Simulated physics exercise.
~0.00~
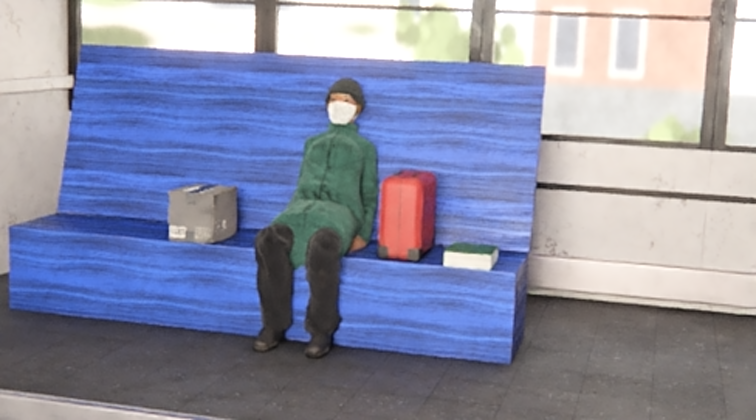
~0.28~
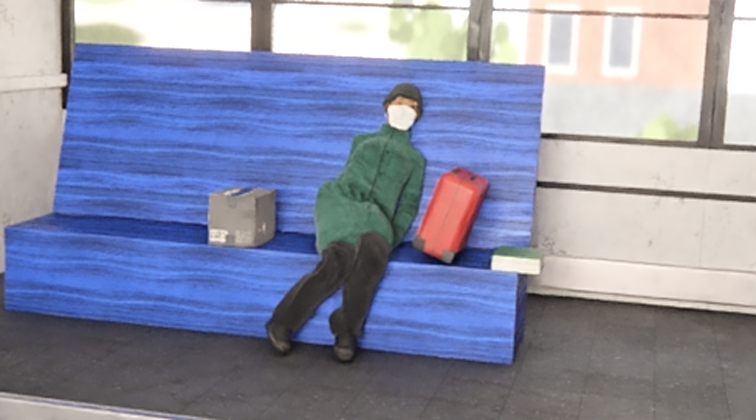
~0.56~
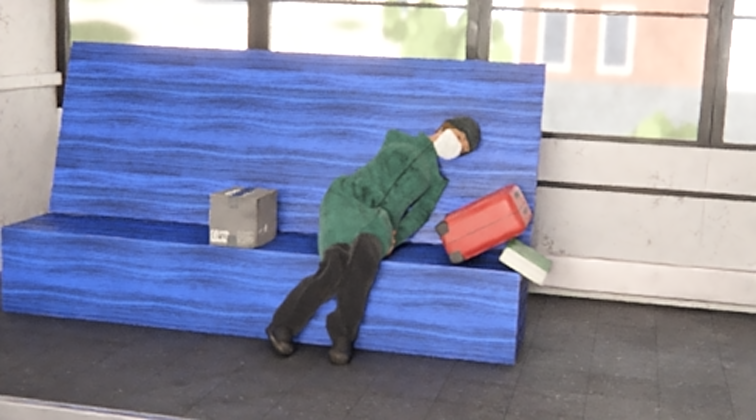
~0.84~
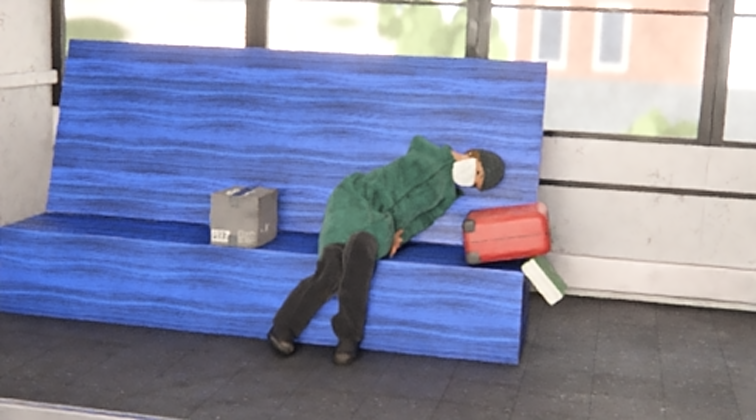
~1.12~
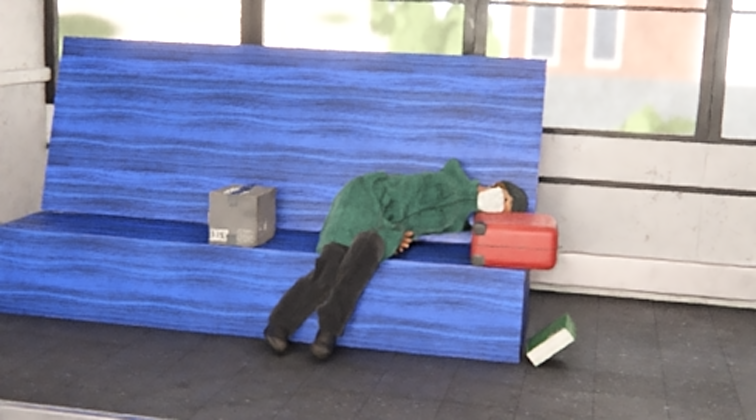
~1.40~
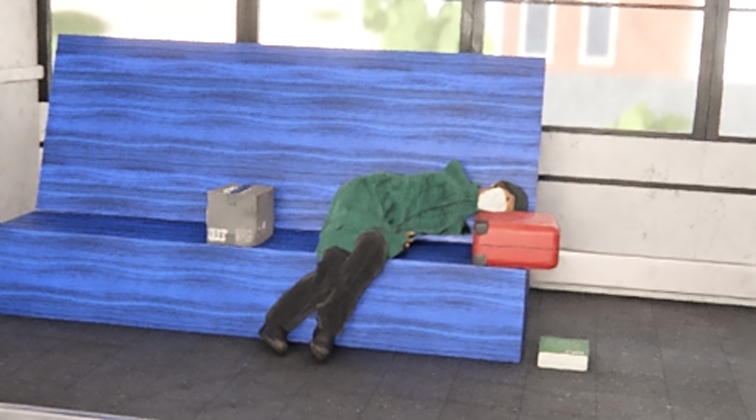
On the long blue seat of a shuttle, a masked figure in a green coat and dark cap sits slumped between a grey box-like holdall on the left and an upright red case with a green folder on the right. Everything on the seat shifts to the right, and the figure and case begin to lean. The case tips onto its side as the folder slides past the seat's end and tilts. The figure slumps down sideways toward the case while the folder tumbles off. It ends flat on the floor, with the case, holdall and figure still on the seat.
